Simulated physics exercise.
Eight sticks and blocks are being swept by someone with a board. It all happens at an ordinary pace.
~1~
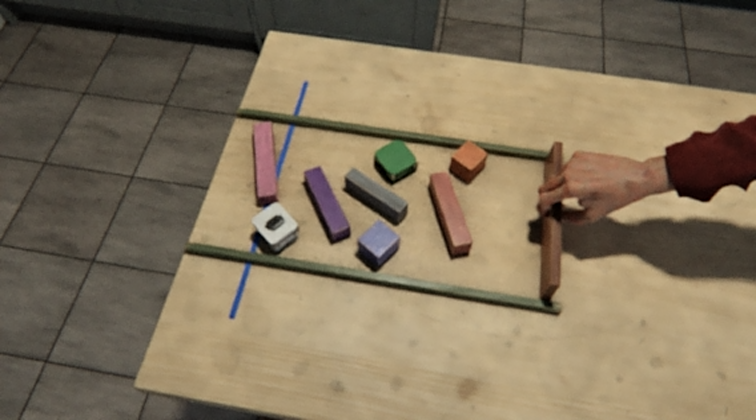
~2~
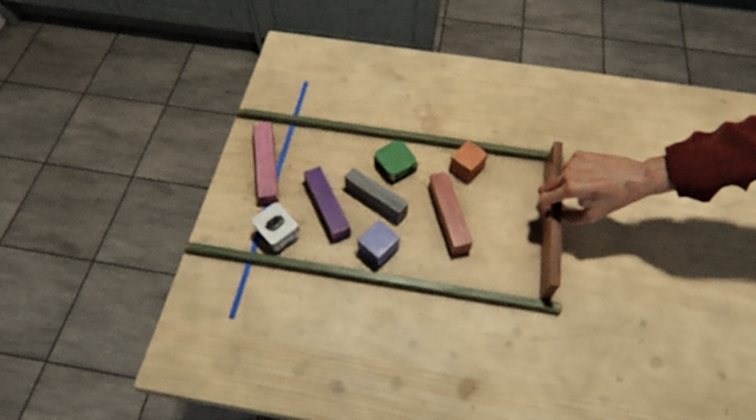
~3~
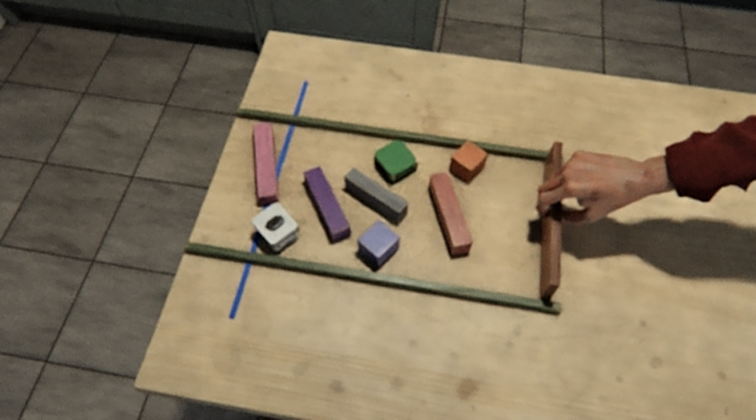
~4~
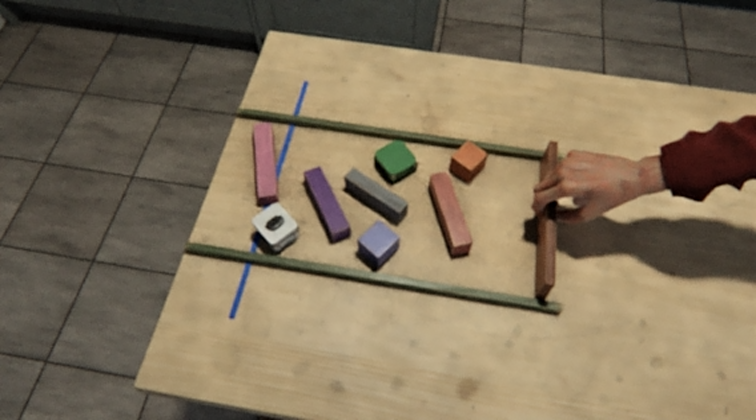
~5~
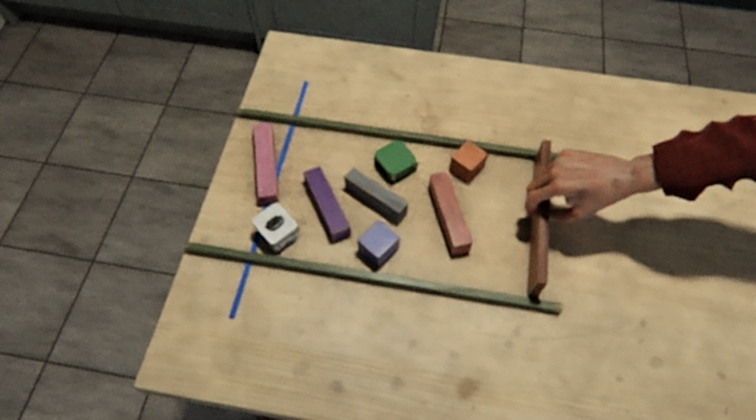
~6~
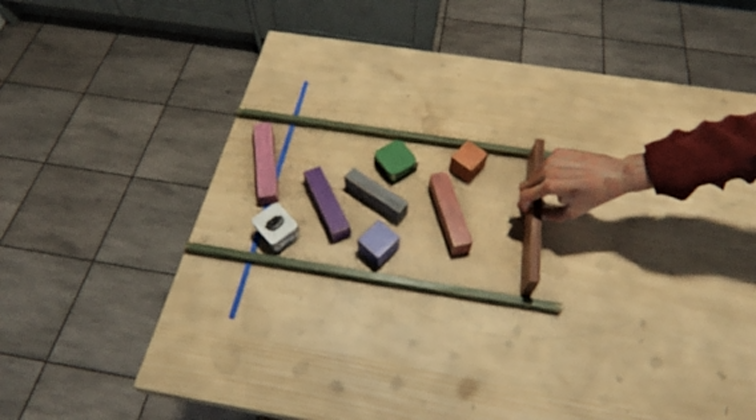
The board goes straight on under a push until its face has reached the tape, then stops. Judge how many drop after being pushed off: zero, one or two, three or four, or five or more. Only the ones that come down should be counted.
Number dropping: One or two.
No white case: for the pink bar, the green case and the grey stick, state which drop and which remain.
The pink bar comes off; the green case stays put; the grey stick stays put.
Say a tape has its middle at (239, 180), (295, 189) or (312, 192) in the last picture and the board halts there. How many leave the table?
So, one try after another, the floor gets 5, then 0, then 0.
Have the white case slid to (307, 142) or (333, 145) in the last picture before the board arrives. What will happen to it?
For the two starting spots, it does not stay up; it does not stay up.
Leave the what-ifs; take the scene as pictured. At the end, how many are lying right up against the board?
That comes to 3.
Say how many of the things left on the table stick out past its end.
The number would be 4.
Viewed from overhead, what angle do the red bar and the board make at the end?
Roughly 0° out of line.
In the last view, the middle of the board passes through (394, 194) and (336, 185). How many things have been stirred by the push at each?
Up to then 5, and up to the other point 8.
Early on, none off yet; pink bar at rest near (266, 162); white case at rest near (276, 229); purple bar at rest near (327, 203).
Finally, the number that fall off is one or two; lost, pink bar.
